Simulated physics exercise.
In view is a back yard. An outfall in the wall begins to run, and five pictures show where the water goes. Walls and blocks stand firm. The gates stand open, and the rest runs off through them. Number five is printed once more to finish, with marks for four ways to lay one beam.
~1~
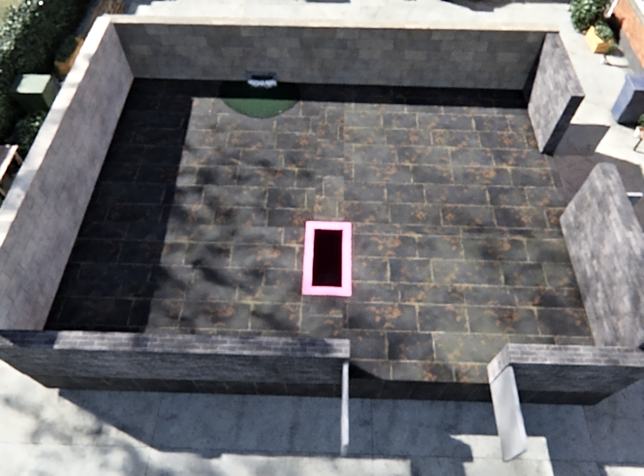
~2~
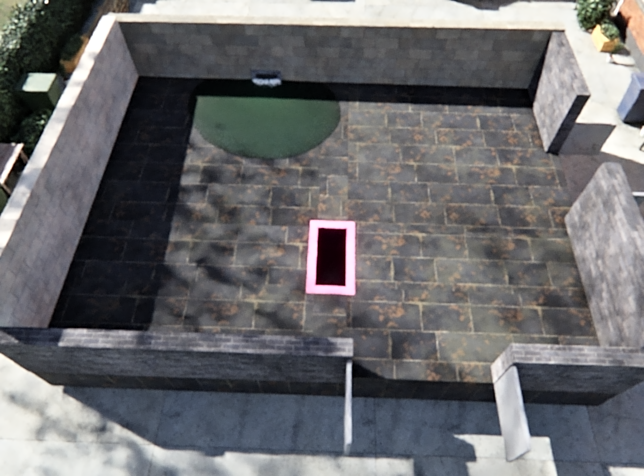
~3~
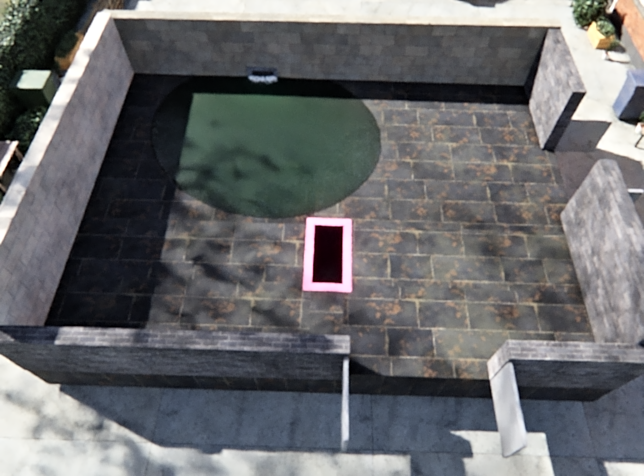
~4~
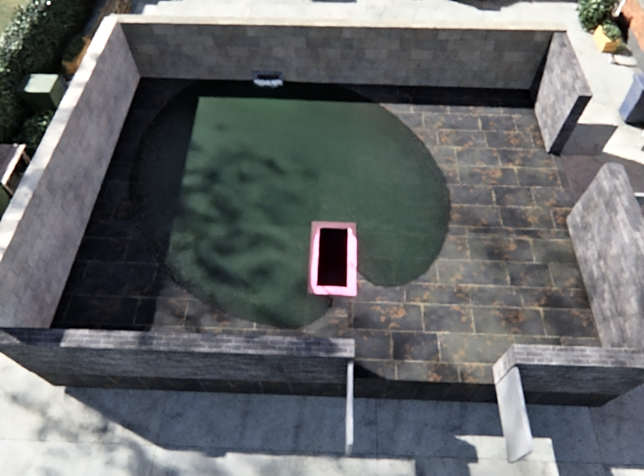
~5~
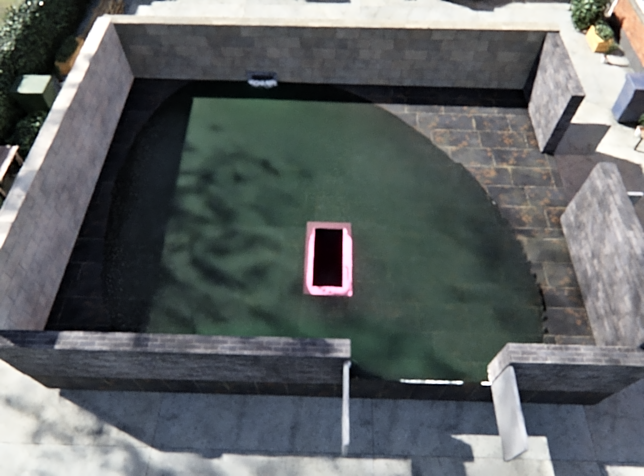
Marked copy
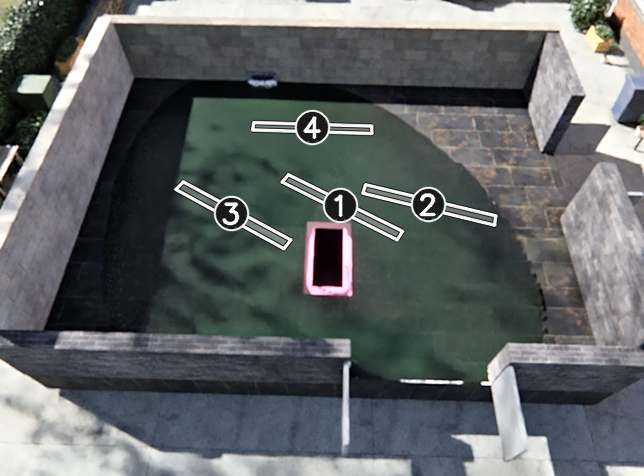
Dark green water spreads from a small outlet at the back wall of a walled, stone-paved yard, widening from a small patch into a broad round pool. It reaches the pink-framed opening near the middle, wraps around it, then covers most of the paving, reaching the front wall and the gap there.
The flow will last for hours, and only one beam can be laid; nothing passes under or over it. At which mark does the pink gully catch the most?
It is 3.
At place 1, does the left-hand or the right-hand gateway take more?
The left one.
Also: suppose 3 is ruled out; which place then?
Here it is place 2.
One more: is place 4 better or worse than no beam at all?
Worse.
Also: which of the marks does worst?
Here it is place 4.
On the marked copy, 1 from (285, 178) to (399, 235); 2 from (364, 188) to (495, 220); 3 from (179, 185) to (287, 244); 4 from (253, 126) to (371, 129).
If 1 is chosen, about 11 % of the stream runs into the pink gully, about 89 % out by the gates.
If 2 is chosen, about 24 % of the stream runs into the pink gully, about 75 % out by the gates.
If 3 is chosen, about 47 % of the stream runs into the pink gully, about 52 % out by the gates.
If 4 is chosen, about 7 % of the stream runs into the pink gully, about 93 % out by the gates.
